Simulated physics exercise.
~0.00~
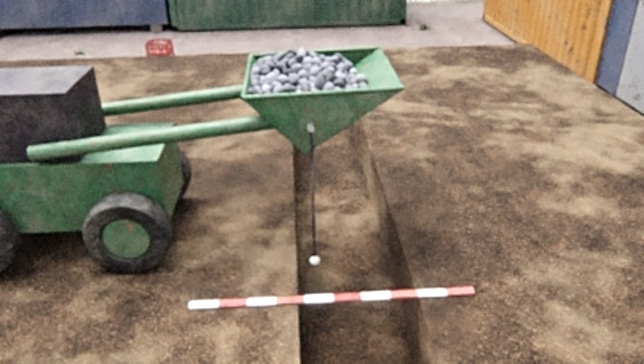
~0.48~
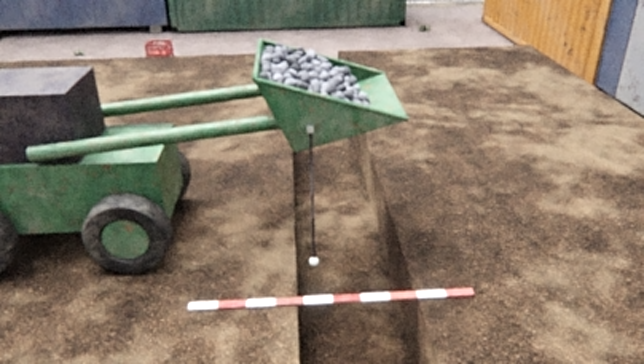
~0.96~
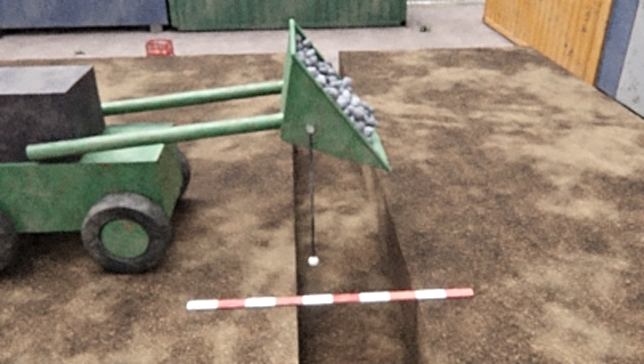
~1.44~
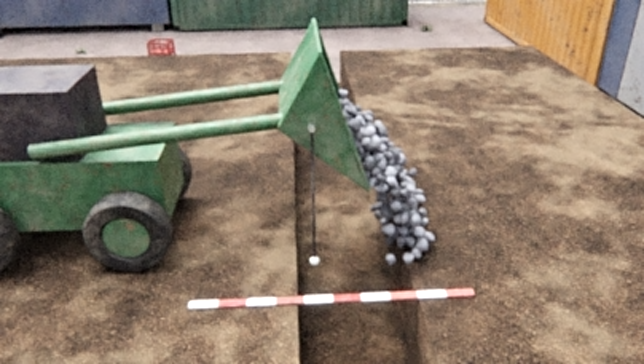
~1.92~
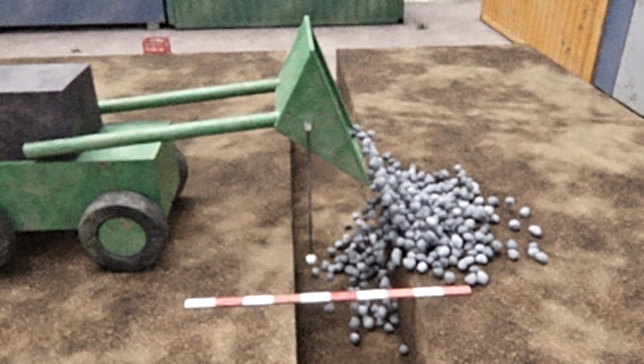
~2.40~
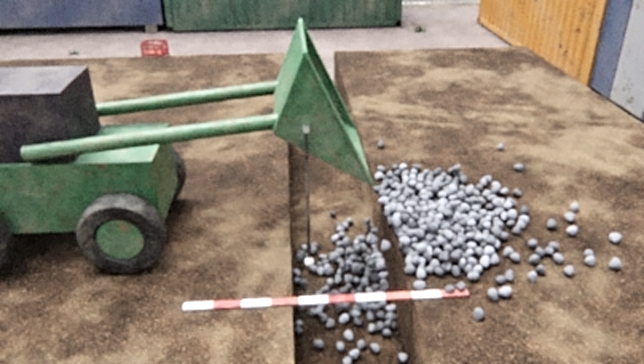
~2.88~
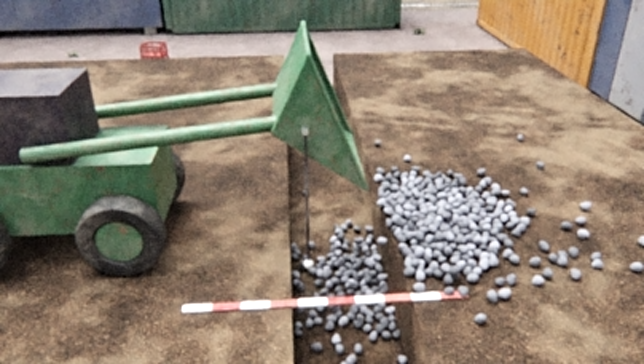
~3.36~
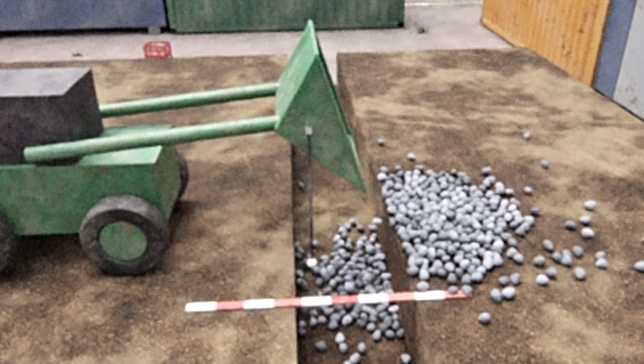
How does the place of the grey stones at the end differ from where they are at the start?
At the start the stones are heaped in the loader's raised green bucket. At the end they lie lower and further right, some in the trench and most spread over the ground beyond it.
